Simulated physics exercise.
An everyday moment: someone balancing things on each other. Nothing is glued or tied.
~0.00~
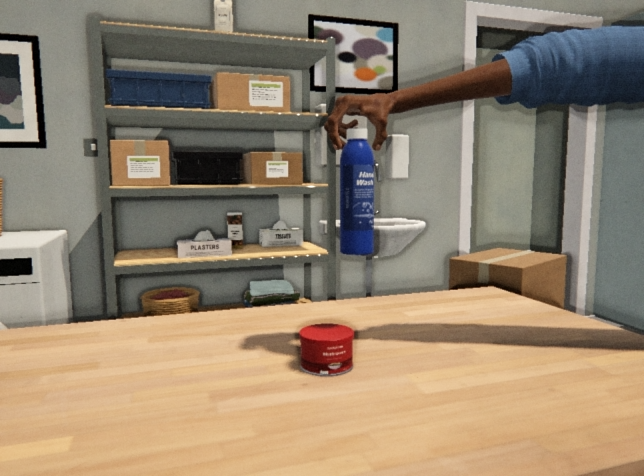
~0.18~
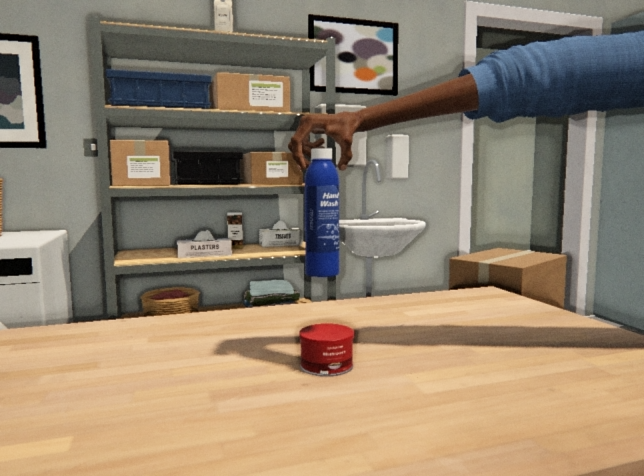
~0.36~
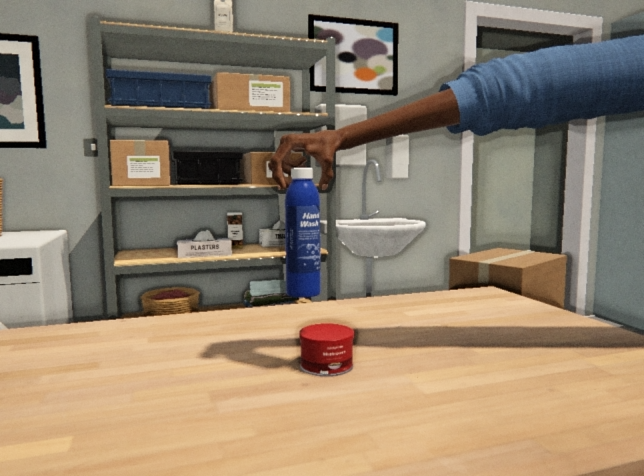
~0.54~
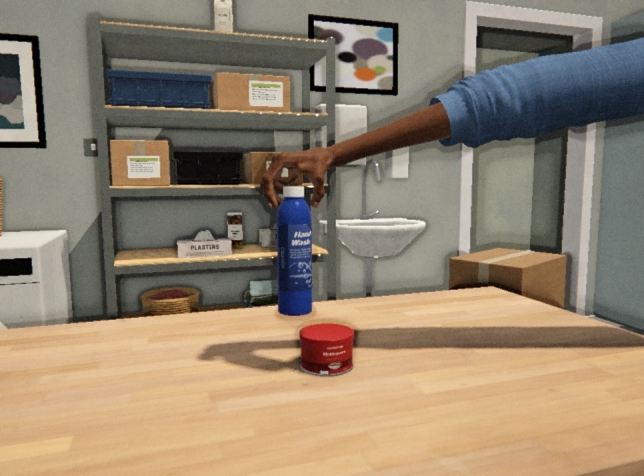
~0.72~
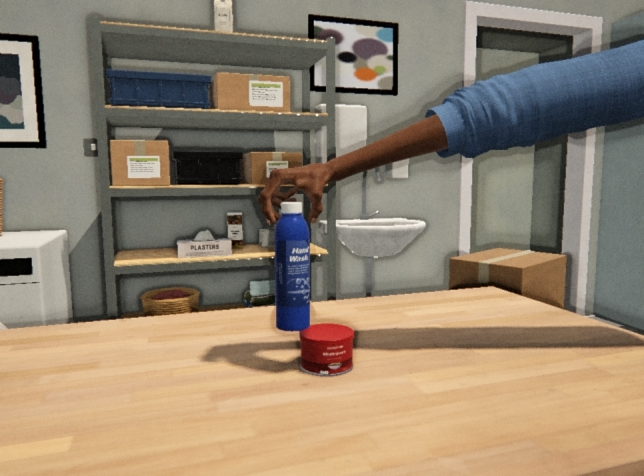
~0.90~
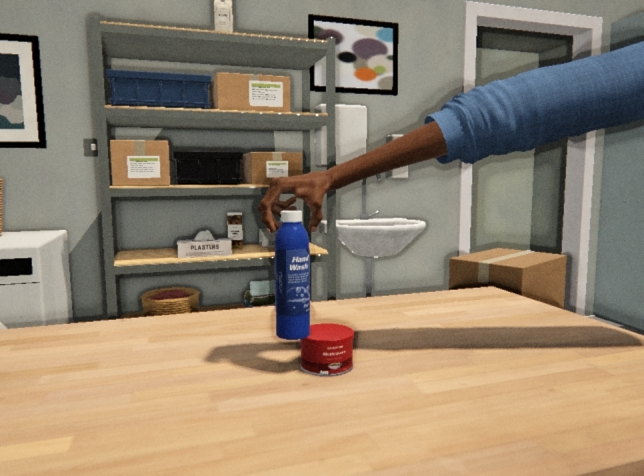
Blue hand wash bottle held from above by a hand, moving left and down to beside a red tub on a wooden table.
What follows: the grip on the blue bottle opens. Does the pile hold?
Here the pile comes apart.
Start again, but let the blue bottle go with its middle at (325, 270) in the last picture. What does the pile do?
Then it holds.
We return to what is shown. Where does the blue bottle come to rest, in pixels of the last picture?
Around (214, 364).
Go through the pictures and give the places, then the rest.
The first frame shows on its way; blue bottle (357, 192); red tub (327, 349).
The second frame shows on its way; blue bottle (322, 212); red tub (327, 349).
The third frame shows on its way; blue bottle (302, 232); red tub (327, 349).
The fourth frame shows on its way; blue bottle (294, 250); red tub (327, 349).
The fifth frame shows on its way; blue bottle (292, 266); red tub (327, 349).
The sixth frame shows in place under the hand; blue bottle (292, 274); red tub (327, 349).
After 1.30 s, blue bottle now fallen.
After 1.40 s, things are still on the move.
In the end (2.0 s), fallen, blue bottle; red tub unmoved. At the end, from the last picture's camera, blue bottle near (214, 364). The pile gives way.
